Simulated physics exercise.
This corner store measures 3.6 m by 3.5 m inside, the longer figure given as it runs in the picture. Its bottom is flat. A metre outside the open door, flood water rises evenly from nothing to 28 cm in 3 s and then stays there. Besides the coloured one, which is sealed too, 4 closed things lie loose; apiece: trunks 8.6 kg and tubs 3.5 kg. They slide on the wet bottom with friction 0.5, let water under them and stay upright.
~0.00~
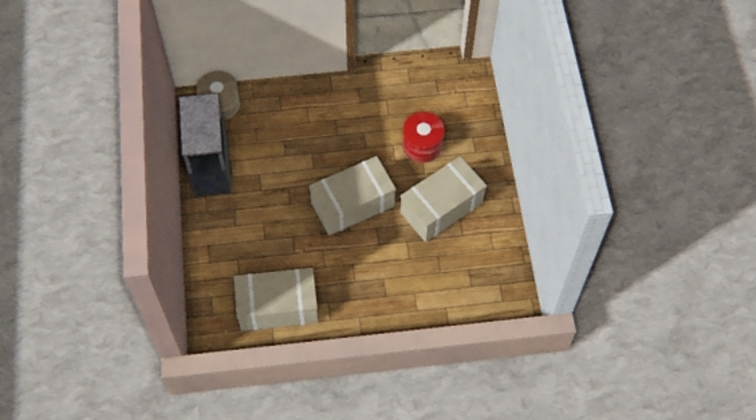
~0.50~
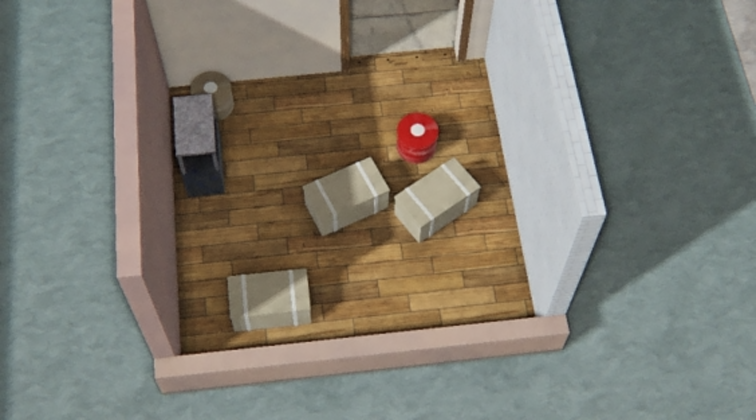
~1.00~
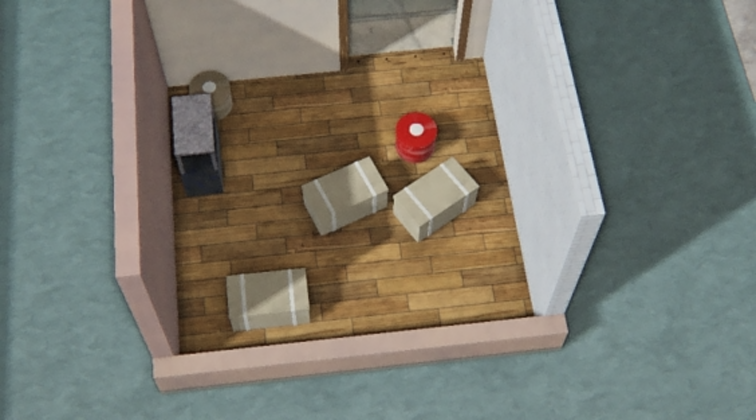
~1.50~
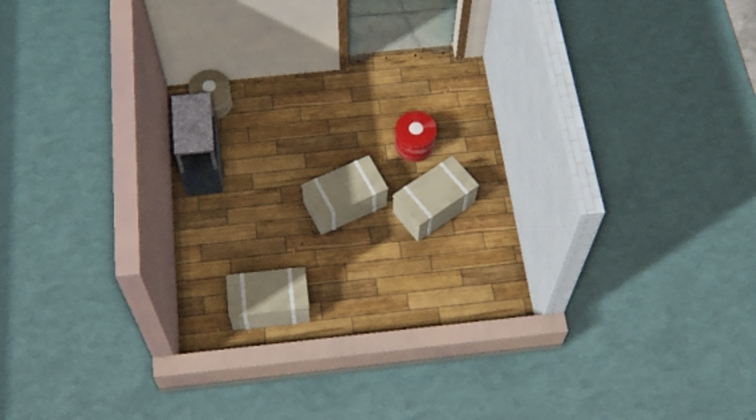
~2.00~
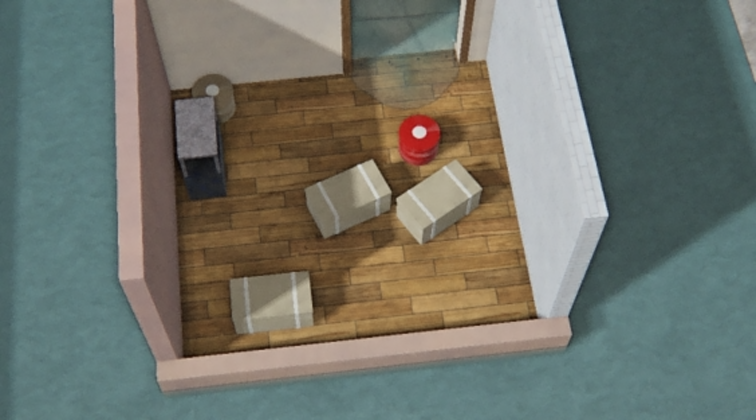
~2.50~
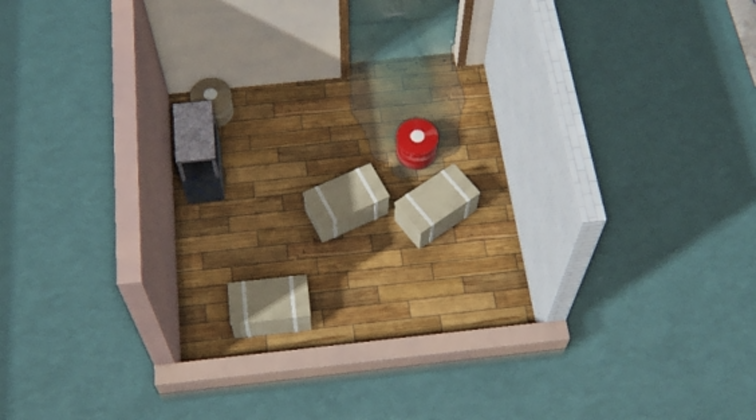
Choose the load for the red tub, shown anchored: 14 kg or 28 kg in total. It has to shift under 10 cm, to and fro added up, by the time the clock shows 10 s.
Verdict: Neither load is enough.
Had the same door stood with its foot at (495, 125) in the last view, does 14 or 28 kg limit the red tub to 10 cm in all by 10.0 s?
Then neither weight holds it.
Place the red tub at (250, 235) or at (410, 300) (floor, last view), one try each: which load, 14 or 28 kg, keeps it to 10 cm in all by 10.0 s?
In that order: Neither is enough; neither holds.
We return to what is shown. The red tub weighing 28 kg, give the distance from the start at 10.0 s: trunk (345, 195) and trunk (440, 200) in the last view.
In that order: 140 cm, 80 cm.
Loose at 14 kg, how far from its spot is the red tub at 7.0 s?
About 200 cm.
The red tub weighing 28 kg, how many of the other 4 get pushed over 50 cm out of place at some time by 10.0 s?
3 of them.
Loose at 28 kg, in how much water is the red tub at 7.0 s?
About 10 cm.
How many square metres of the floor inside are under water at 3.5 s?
Some 4.5 m2.
After 3.5 s the red tub would be 50 cm from its start with 14 kg and 9 cm from its start with 28 kg; 8 cm of water round it then.
After 4.5 s the red tub would be 133 cm from its start with 14 kg and 45 cm from its start with 28 kg; 8 cm of water round it then.
After 7.0 s the red tub would be 177 cm from its start with 14 kg and 62 cm from its start with 28 kg; 10 cm of water round it then.
After 10.0 s the red tub would be 227 cm from its start with 14 kg and 87 cm from its start with 28 kg; 19 cm of water round it then.
